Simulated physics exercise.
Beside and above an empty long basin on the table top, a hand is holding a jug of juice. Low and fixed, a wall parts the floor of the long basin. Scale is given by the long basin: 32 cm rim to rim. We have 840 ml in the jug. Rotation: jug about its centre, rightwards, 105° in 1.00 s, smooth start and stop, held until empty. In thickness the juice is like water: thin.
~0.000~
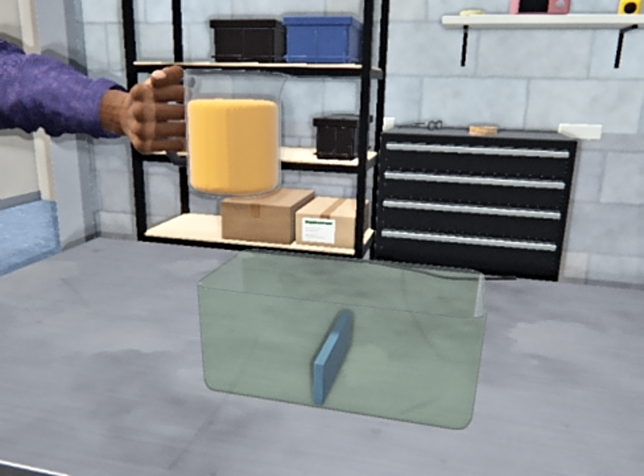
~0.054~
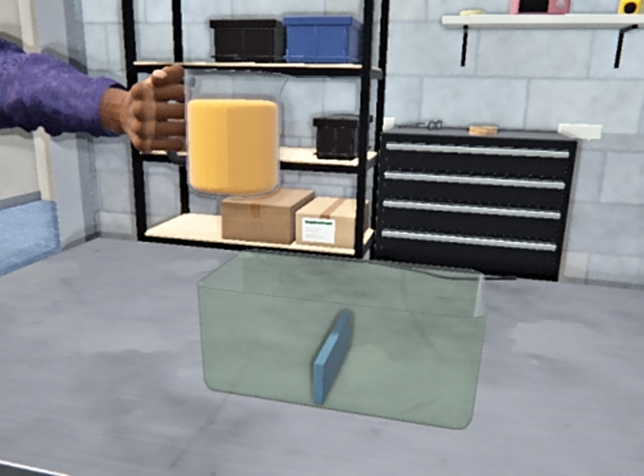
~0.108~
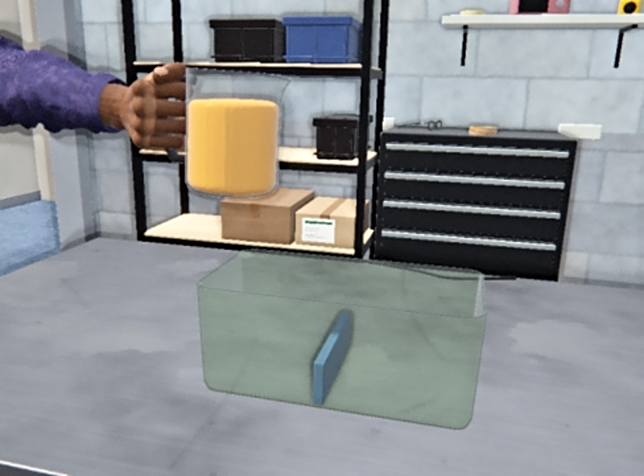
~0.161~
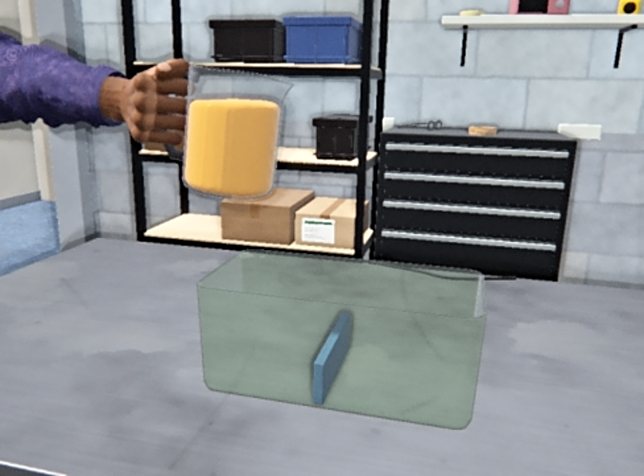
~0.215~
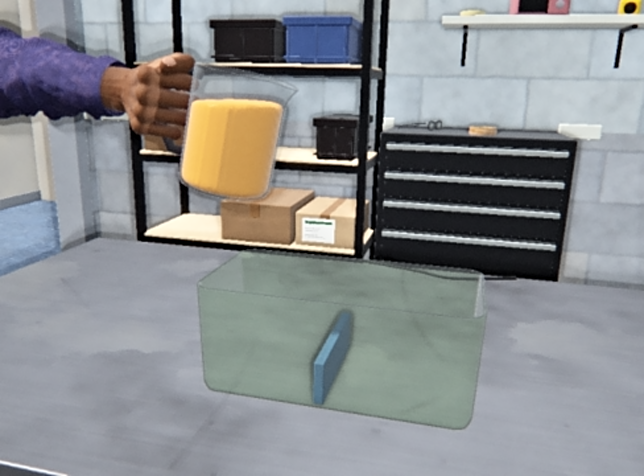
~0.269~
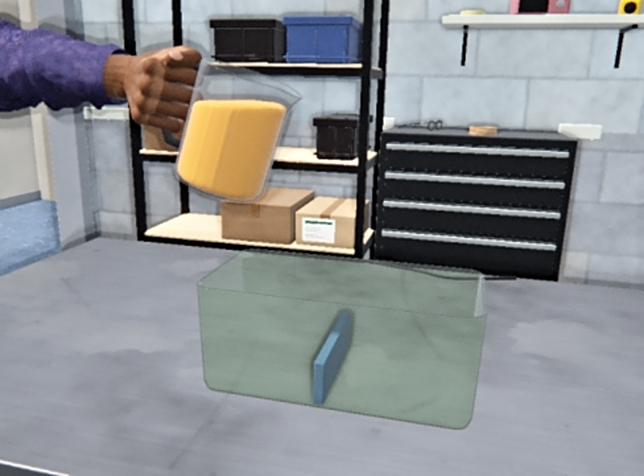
At the start, a hand at the left holds a clear jug of orange-yellow juice upright above an empty, see-through long basin with a blue wall inside. The hand then slowly tilts the jug to the right, and by the end it leans modestly, with the juice still inside.
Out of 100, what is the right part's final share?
About 91 out of 100.
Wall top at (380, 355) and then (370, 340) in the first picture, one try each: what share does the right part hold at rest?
First try about 10 %, second try about 20 %.
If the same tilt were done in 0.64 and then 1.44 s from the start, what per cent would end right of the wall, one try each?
Result: 90 per cent, then 90 per cent.
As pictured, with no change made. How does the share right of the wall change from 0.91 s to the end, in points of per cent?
Result: An increase, close to 50.
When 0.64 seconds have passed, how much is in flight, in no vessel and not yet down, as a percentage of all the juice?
Roughly 14 percent.
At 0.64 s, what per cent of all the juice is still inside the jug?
Portion remaining: Approx. 86 per cent.
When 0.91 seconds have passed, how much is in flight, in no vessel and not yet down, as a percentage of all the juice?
Close to 26 in every hundred parts.
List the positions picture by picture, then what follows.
The first frame shows tilt 0°; pouring edge (288, 75); surface from (195, 102) to (276, 104); the long basin's rim runs from (222, 267) to (484, 295); the wall's top is at (334, 337).
The second frame shows tilt 1°; pouring edge (289, 76); surface from (196, 102) to (277, 105).
The third frame shows tilt 3°; pouring edge (291, 78); surface from (196, 102) to (278, 105).
The fourth frame shows tilt 7°; pouring edge (294, 83); surface from (197, 103) to (278, 106).
The fifth frame shows tilt 12°; pouring edge (298, 89); surface from (198, 104) to (282, 107).
The sixth frame shows tilt 18°; pouring edge (302, 97); surface from (198, 111) to (287, 108).
By 0.64 s the tilt is 75° and 85 per cent is still to pour, 0 is left of the wall and 1 right of it.
By 0.91 s the tilt is 103° and 32 per cent is still to pour, 1 is left of the wall and 41 right of it.
By 1.19 s the tilt is 105° and 5 per cent is still to pour, 4 is left of the wall and 84 right of it.
By 1.50 s the tilt is 105° and 0 per cent is still to pour, 7 is left of the wall and 91 right of it.
At rest 8 per cent lies left of the wall, 91 right of it and 1 outside.
